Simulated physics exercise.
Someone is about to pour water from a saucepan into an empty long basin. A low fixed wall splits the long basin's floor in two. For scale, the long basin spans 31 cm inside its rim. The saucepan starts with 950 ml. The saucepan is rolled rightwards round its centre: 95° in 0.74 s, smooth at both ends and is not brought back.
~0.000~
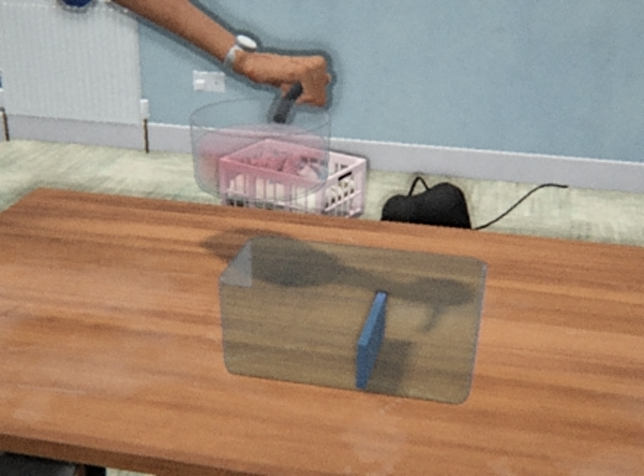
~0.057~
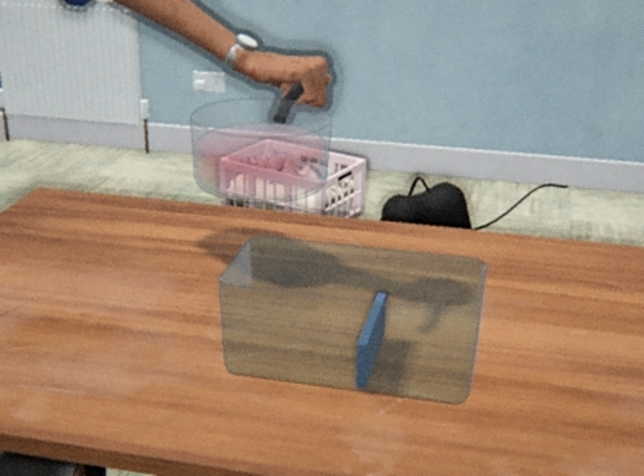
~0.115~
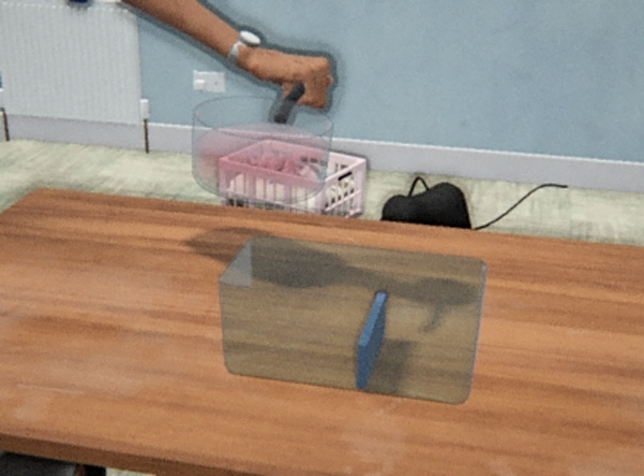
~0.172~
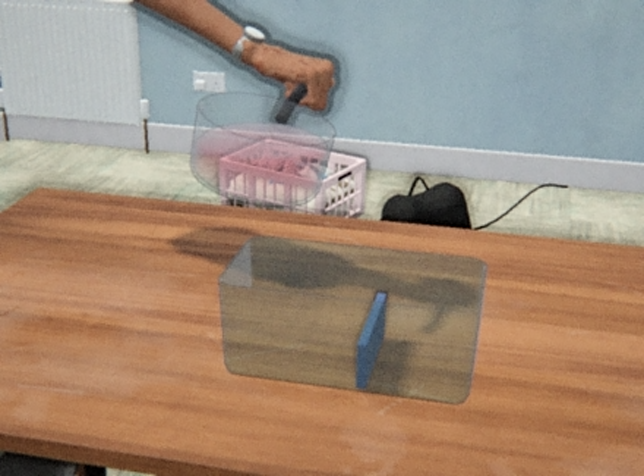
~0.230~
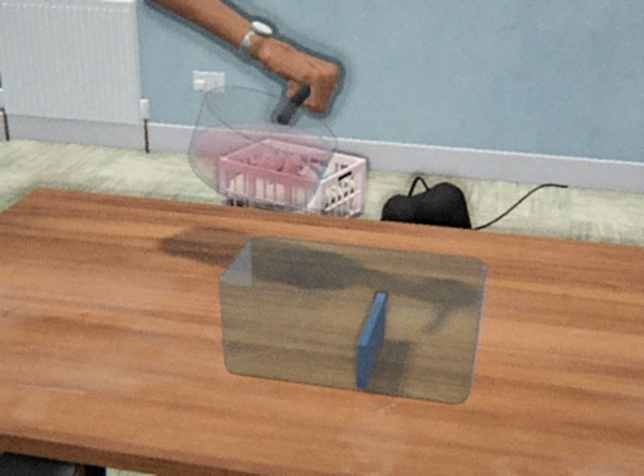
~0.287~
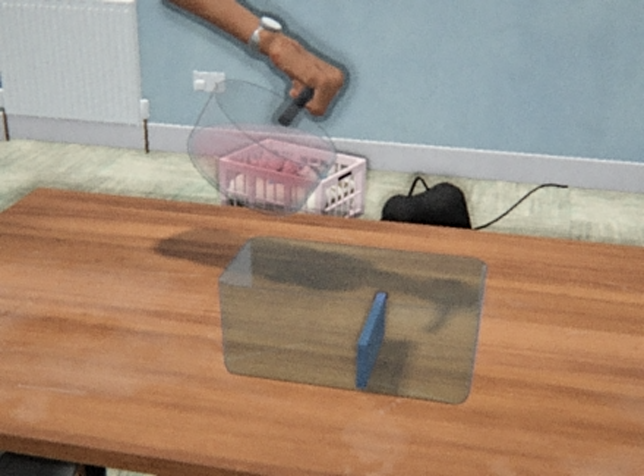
In a room with a pale blue wall and light floor, a wooden table is seen from slightly above. A clear, empty long basin with an upright blue wall inside sits on the table, while a pink crate and a black object lie behind it, near a white radiator at left. A hand gripping a dark handle steadily tilts a transparent saucepan rightwards above the table's far side, its shadow shifting, while the camera stays still.
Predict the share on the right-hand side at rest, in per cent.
About 35 per cent.
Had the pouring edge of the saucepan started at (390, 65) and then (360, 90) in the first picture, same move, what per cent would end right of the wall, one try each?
First 85, then 80 per cent.
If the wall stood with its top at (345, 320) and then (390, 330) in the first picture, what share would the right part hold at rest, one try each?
In turn about 80 and 15 per cent.
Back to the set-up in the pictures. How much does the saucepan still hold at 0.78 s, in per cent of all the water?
About 14 per cent.
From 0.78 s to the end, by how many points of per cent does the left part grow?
About 22 per cent.
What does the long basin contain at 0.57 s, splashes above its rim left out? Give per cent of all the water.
About 20 per cent.
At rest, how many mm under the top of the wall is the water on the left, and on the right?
Left about 36 mm, right about 42 mm.
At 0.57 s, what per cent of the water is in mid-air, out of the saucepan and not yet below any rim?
About 40 per cent.
After 0.57 s the tilt is 84° and 39 per cent is still to pour, 7 is left of the wall and 13 right of it.
After 0.78 s the tilt is 95° and 13 per cent is still to pour, 41 is left of the wall and 37 right of it.
After 1.00 s the tilt is 95° and 4 per cent is still to pour, 57 is left of the wall and 35 right of it.
After 1.24 s the tilt is 95° and 1 per cent is still to pour, 62 is left of the wall and 35 right of it.
In the end 64 per cent lies left of the wall, 35 right of it and 1 outside.
